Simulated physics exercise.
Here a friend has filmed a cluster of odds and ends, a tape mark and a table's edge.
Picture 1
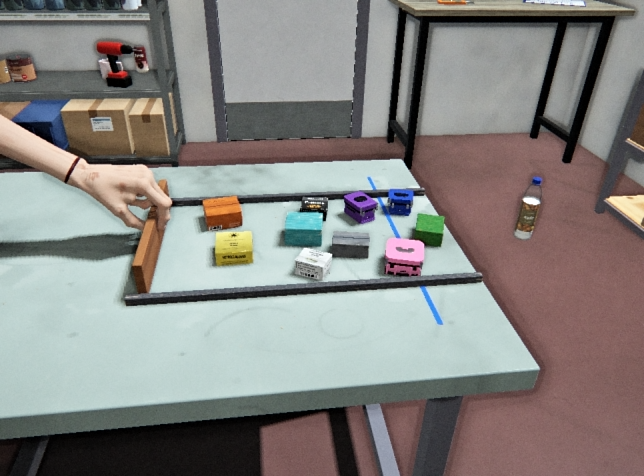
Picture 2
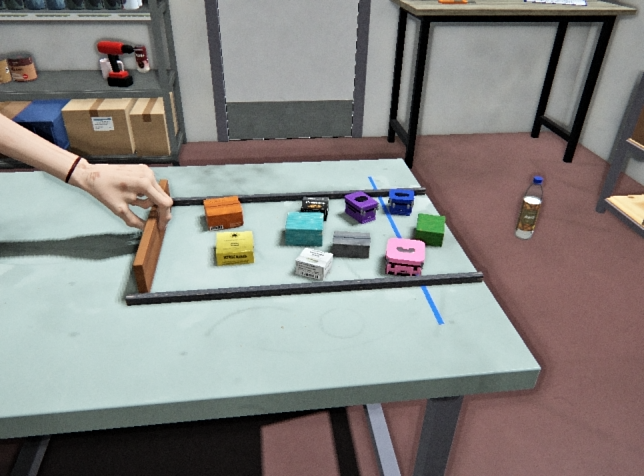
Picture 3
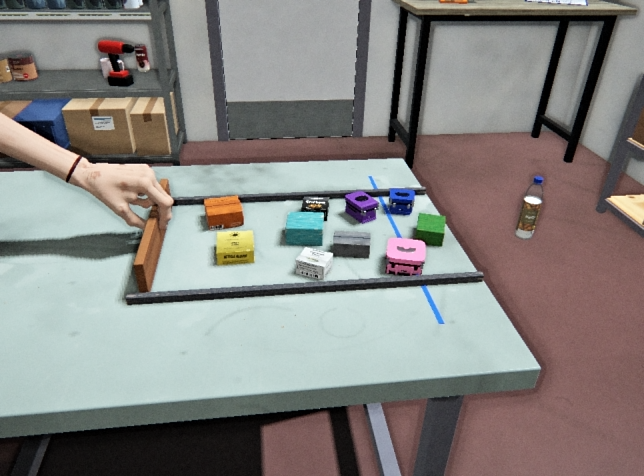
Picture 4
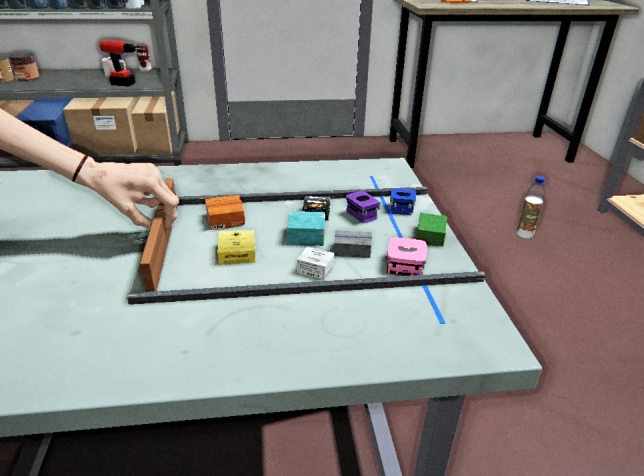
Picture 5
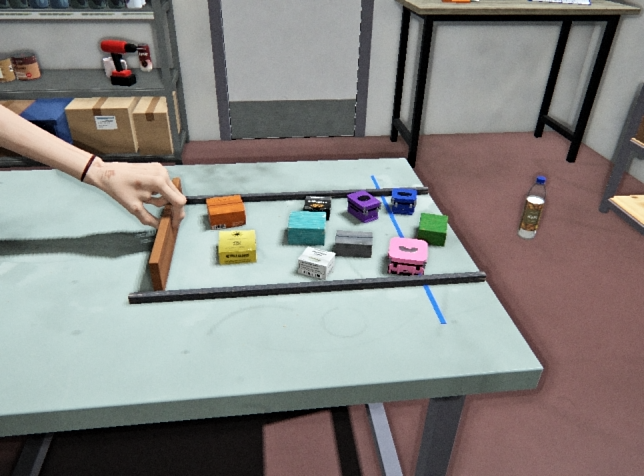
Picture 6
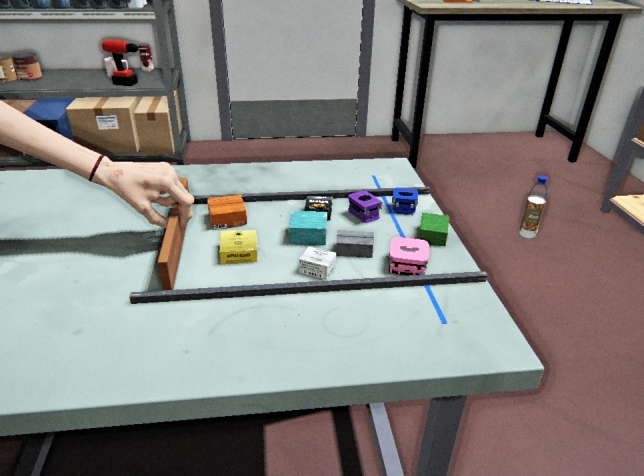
At first, a hand holds a wooden board upright at the left end of two dark rails on a table, with small colourful boxes and cases between them and a blue tape line toward the right. Then the hand slides the board slightly rightward, while the boxes barely move.
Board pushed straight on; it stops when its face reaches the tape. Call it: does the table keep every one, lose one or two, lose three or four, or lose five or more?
It loses three or four.
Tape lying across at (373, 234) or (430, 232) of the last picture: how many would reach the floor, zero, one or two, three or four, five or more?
Taken in order, that's 1 or 2 and then 5 or more down.
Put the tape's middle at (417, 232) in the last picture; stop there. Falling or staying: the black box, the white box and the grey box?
Going in order, the black box goes off the edge, then the white box keeps its spot, then the grey box goes off the edge.
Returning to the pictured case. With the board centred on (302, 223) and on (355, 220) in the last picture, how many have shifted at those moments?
Tally at point one: 7; at point two: 10.
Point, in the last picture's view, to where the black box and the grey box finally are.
Roughly (432, 199); the other one roughly (460, 239).
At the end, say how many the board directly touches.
It touches 3.
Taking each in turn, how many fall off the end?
A count of exactly 3.
Soon after, none off yet; green block at rest near (434, 229); blue case at rest near (405, 201); pink case at rest near (408, 257).
Then, none off yet; green block moved a little near (453, 228); blue case tipped well over near (452, 204); pink case moved about its own width near (435, 257).
At rest, the number that fall off is three or four; fallen, purple case, blue case and green block.
